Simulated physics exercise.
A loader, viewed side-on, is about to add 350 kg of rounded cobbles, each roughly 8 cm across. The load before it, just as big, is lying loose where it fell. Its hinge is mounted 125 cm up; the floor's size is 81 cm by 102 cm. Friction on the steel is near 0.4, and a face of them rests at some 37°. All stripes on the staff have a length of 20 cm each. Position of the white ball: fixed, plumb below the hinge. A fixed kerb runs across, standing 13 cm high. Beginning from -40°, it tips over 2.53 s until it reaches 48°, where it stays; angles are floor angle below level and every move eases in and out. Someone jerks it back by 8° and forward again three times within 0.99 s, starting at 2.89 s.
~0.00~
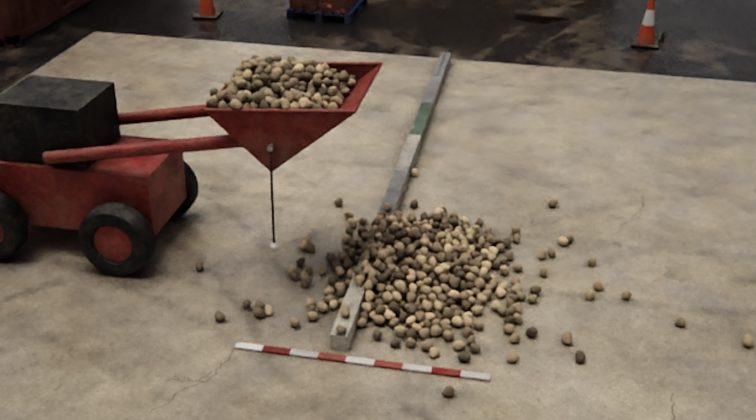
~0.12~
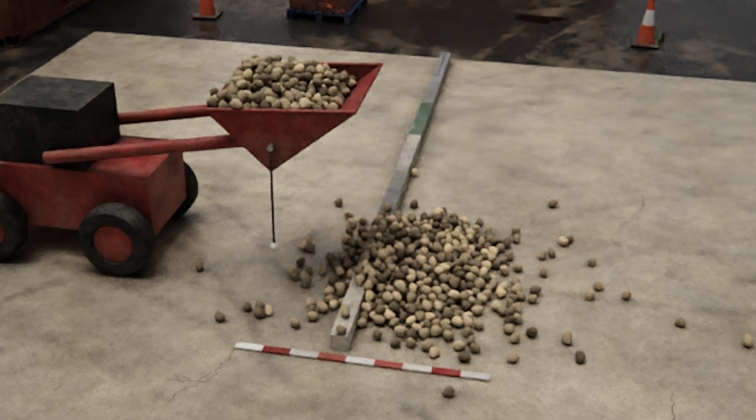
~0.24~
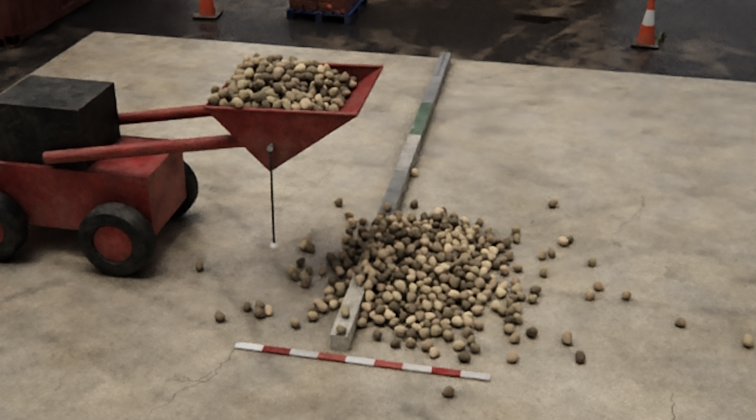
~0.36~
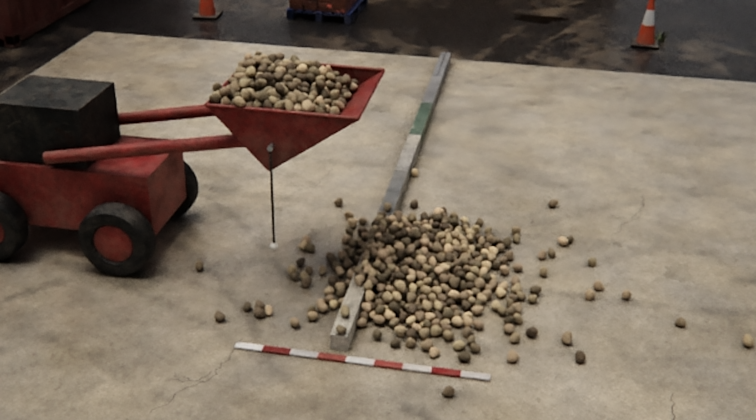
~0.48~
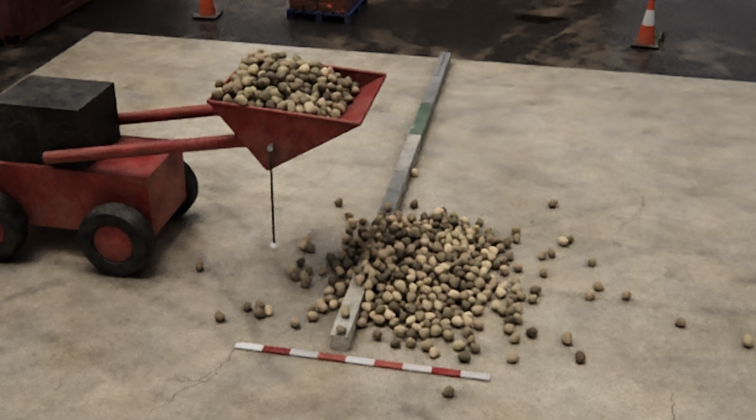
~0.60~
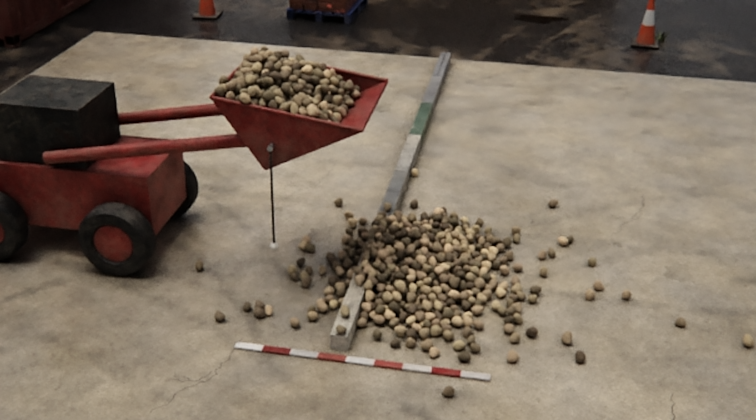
On a concrete floor, a red loader's bucket of rounded stones slowly tilts slightly forward.
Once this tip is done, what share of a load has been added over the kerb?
About 70 per cent.
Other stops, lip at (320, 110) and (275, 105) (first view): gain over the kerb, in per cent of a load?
First place: Roughly 25 %; second place: Roughly 0 %.
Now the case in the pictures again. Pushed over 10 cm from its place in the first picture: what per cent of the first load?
Around 15 in a hundred.
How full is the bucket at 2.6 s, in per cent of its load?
Close to 0 in a hundred is still held.
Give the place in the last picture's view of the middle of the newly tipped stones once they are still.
The middle ends up near (398, 255).
After 1.9 s the floor is at 34°; in per cent of one load, 68 in the bucket, 30 on this side of the kerb, 103 over the kerb; the foremost stones are at (621, 297).
After 2.6 s the floor is at 48°; in per cent of one load, 0 in the bucket, 47 on this side of the kerb, 154 over the kerb; the foremost stones are at (621, 297).
After 4.3 s the floor is at 48°; in per cent of one load, 0 in the bucket, 44 on this side of the kerb, 157 over the kerb; the foremost stones are at (621, 297).
After 6.8 s the floor is at 48°; in per cent of one load, 0 in the bucket, 44 on this side of the kerb, 157 over the kerb; the foremost stones are at (621, 297). Net gain over the kerb, 70.
